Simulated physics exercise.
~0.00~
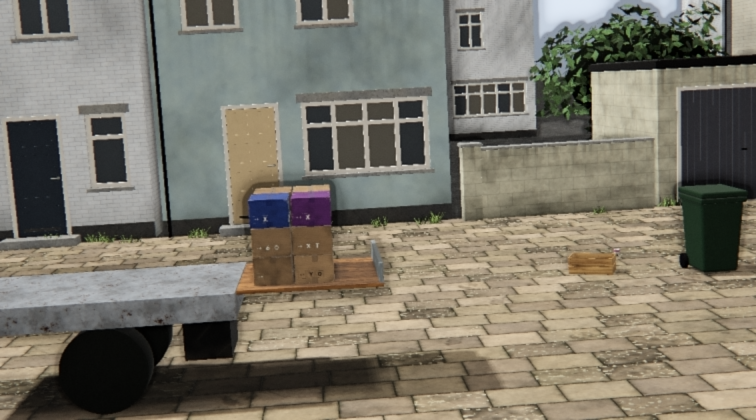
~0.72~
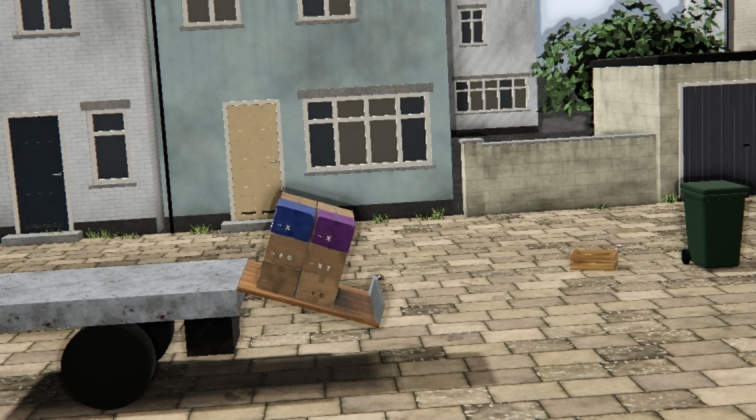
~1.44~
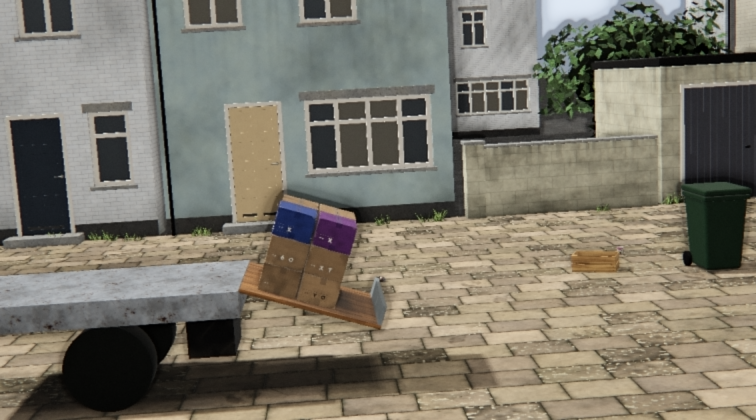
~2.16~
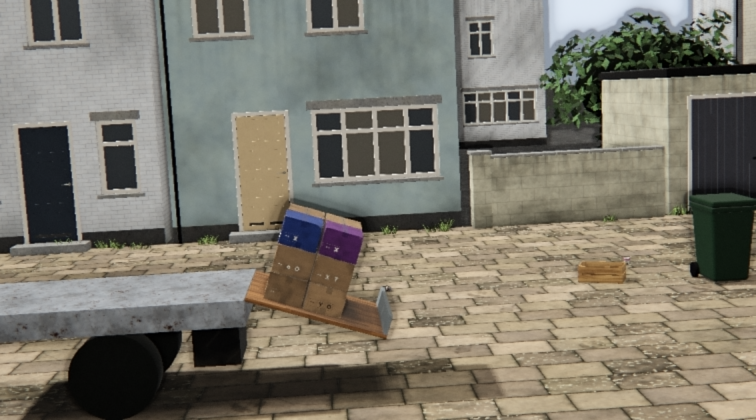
The video shows stacked cartons, one blue-topped and one purple-topped, on a wooden flap behind a flat-bed in a paved street. The flap's outer edge sinks to the right, tilting the stack with it, then stays sloped with the cartons still aboard against the raised lip.
